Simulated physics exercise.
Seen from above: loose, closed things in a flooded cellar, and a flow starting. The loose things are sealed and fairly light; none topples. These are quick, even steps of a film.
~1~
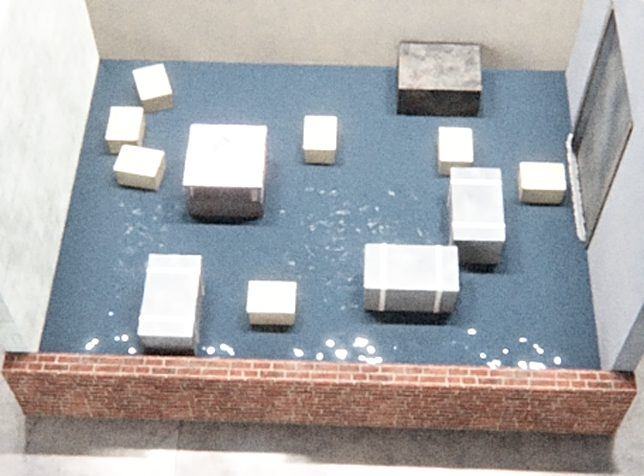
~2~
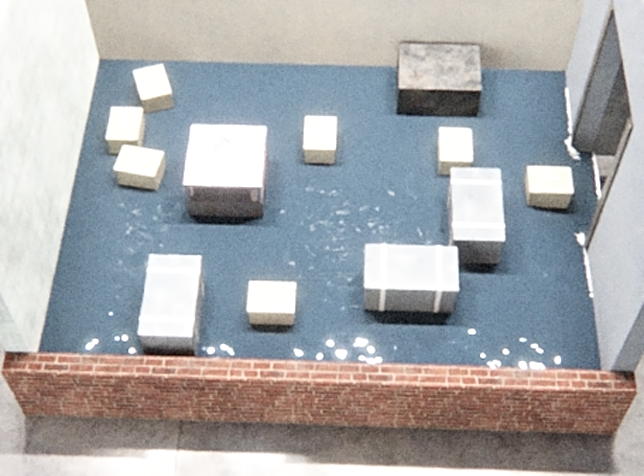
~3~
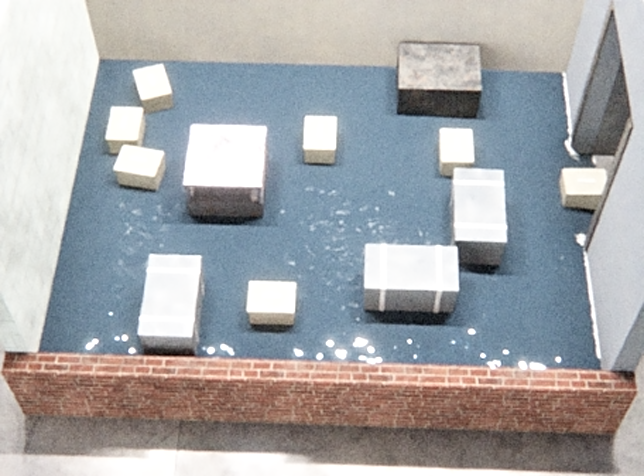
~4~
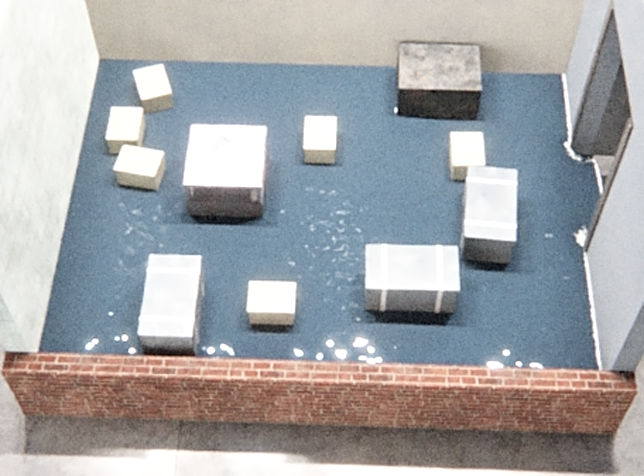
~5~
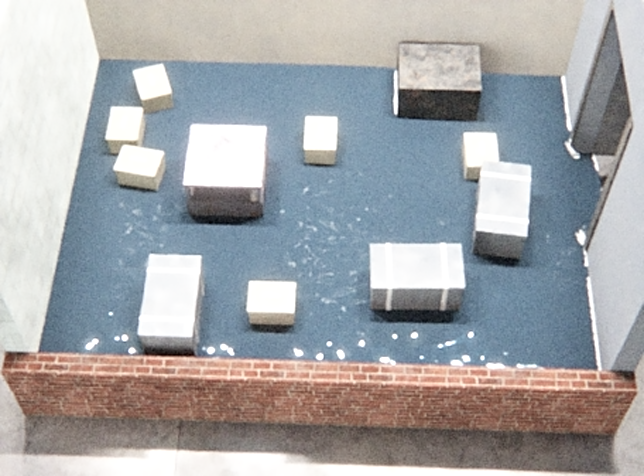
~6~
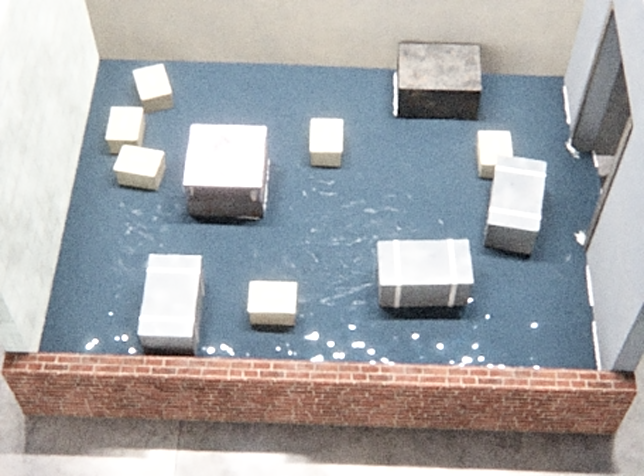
A small cream box floats at the right of a flooded, walled room seen from above, with deep blue water behind a low brick wall. Other cream boxes, larger pale grey and white ones and a dark one at the back are spread around it. A panel in the right wall opens, the small box slips out through the gap, then nearby pale boxes drift right, the upright grey one turning slightly.
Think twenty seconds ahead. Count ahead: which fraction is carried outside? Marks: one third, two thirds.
Share: One to two thirds.
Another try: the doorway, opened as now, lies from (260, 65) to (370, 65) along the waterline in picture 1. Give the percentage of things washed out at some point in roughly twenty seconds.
Close to 70 %.
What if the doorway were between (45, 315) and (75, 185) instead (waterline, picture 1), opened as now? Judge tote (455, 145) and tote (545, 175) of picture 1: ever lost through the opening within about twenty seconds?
In turn: Stays, inside.
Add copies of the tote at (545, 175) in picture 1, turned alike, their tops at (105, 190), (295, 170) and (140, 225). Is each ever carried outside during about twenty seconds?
In that order: No, gone, still in.
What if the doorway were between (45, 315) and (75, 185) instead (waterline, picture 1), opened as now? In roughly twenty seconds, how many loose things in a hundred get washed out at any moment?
About 70 per cent.
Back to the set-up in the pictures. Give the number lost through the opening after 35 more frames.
The number is 5.
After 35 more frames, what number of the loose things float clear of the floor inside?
That makes 5.
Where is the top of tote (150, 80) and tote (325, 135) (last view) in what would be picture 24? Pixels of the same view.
Roughly at (192, 85) and (582, 157).
A moment on, 3 of 10 are out; 7 afloat.
Next, 4 of 10 are out; 6 afloat.
Later, 5 of 10 are out; 5 afloat.
In the end, 6 of 10 are out; 4 afloat.
